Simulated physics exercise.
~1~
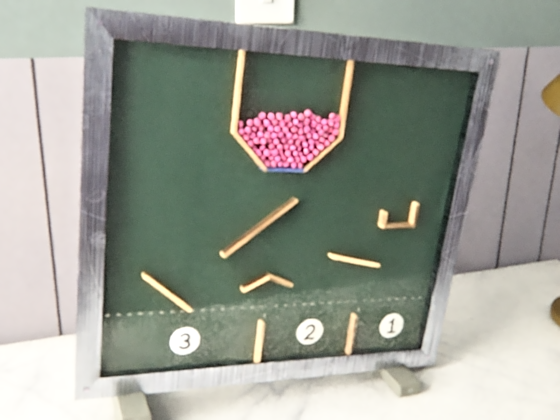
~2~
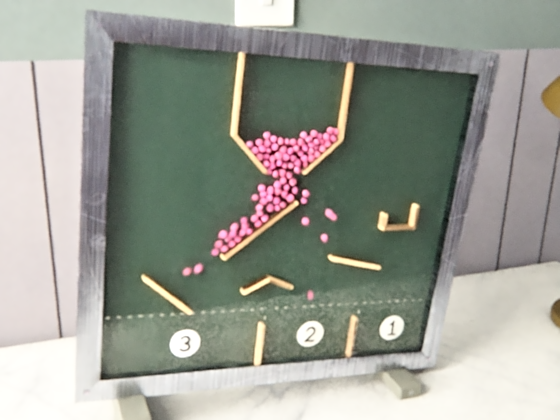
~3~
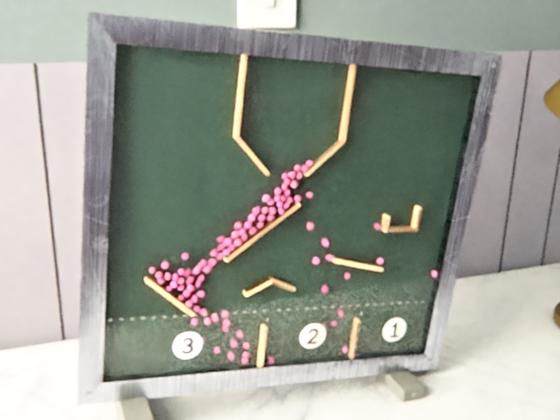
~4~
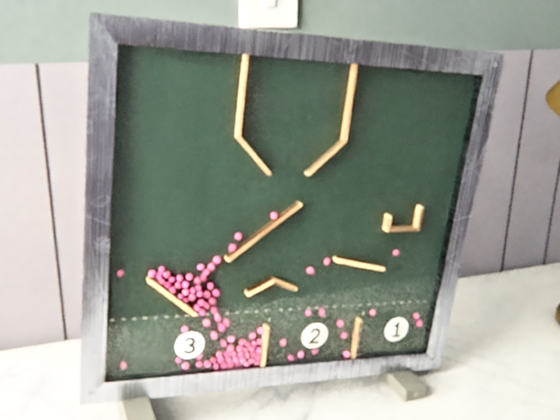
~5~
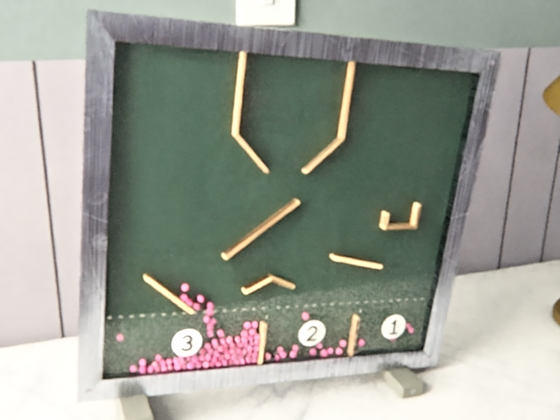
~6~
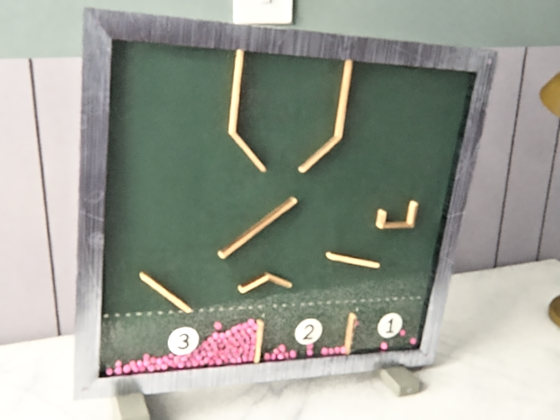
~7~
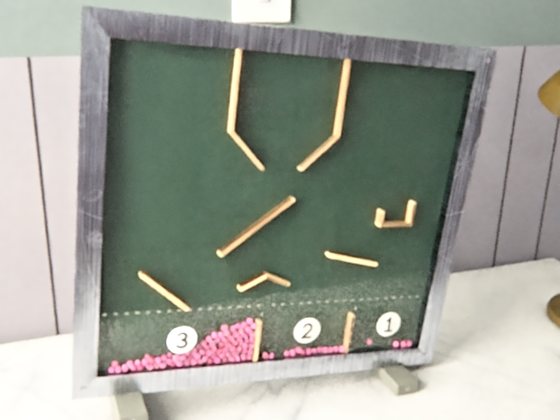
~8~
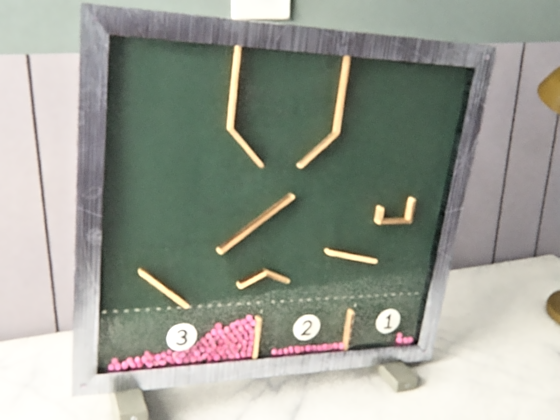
On a pale marble-like tabletop before a grey panelled wall, a slightly swaying close view faces a framed dark green board. Small pink beads fill a wooden-sided hopper at its top, above slanted sticks and three numbered bins. The hopper opens at the bottom, and the beads pour onto the long sloping stick, most sliding down to the left while a few scatter right. They pile against the lower left stick, then spill into the bins. The hopper empties and the beads settle, with the largest heap in the left bin, a thin layer in the middle and very few at right.
